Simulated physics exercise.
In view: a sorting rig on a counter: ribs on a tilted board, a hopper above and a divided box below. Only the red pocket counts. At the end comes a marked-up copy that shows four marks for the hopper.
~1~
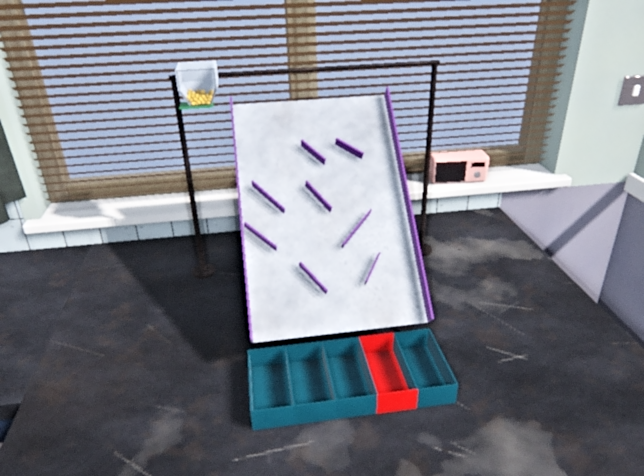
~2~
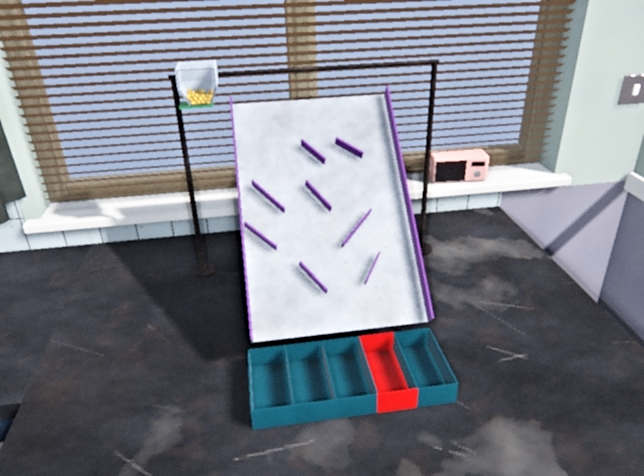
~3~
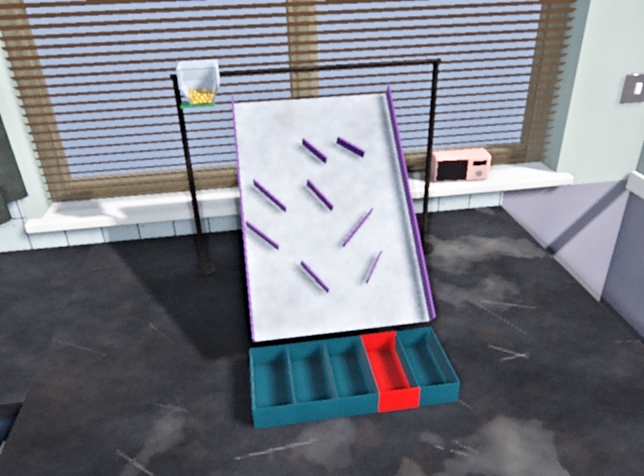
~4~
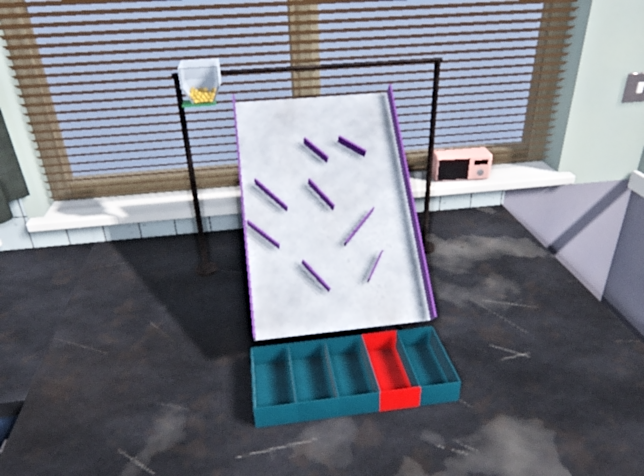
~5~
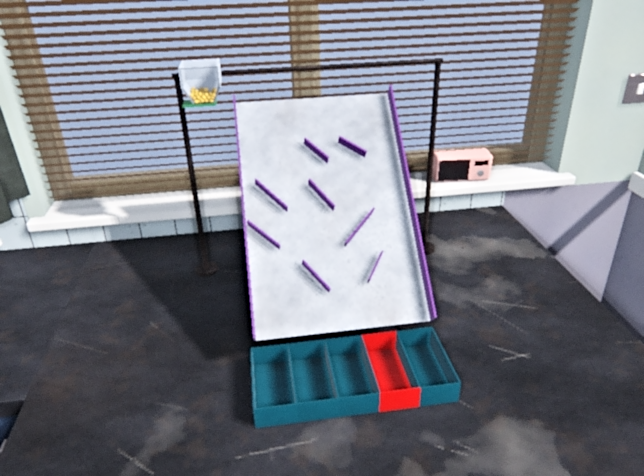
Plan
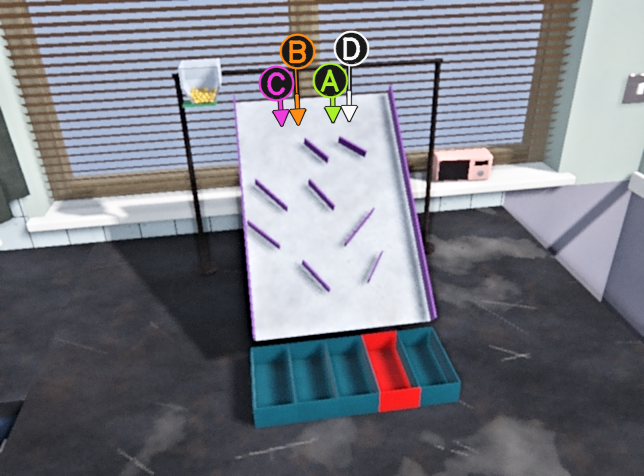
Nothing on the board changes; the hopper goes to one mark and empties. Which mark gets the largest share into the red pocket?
The best mark is C.
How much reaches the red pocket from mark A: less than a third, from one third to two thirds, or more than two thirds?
It is less than a third.
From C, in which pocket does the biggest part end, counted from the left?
The fourth from the left.
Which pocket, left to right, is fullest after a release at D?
The fifth.
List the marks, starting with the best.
C, B, A, D.
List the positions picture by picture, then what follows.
In the first picture, hopper at (200, 96), puffed corn balls, door shut.
In the second picture, ribs (301, 139) to (326, 159), (336, 137) to (364, 153), (252, 180) to (285, 208).
In the third picture, ribs (308, 179) to (333, 206), (246, 221) to (278, 246), (345, 243) to (373, 208).
In the fourth picture, ribs (303, 259) to (330, 289), (370, 279) to (383, 250).
In the fifth picture, red pocket at (400, 398), number 4 of 5 from the left.
On the marked copy, mark A meets the board at (333, 116); mark B meets the board at (298, 119); mark C meets the board at (281, 120); mark D meets the board at (349, 115).
If A is chosen, a small part in the red pocket, most in other pockets, a small part outside the box.
If B is chosen, about a third in the red pocket, about two thirds in other pockets.
If C is chosen, about half in the red pocket, about a third in other pockets, a stray few outside the box.
If D is chosen, a small part in the red pocket, most in other pockets, a small part outside the box.
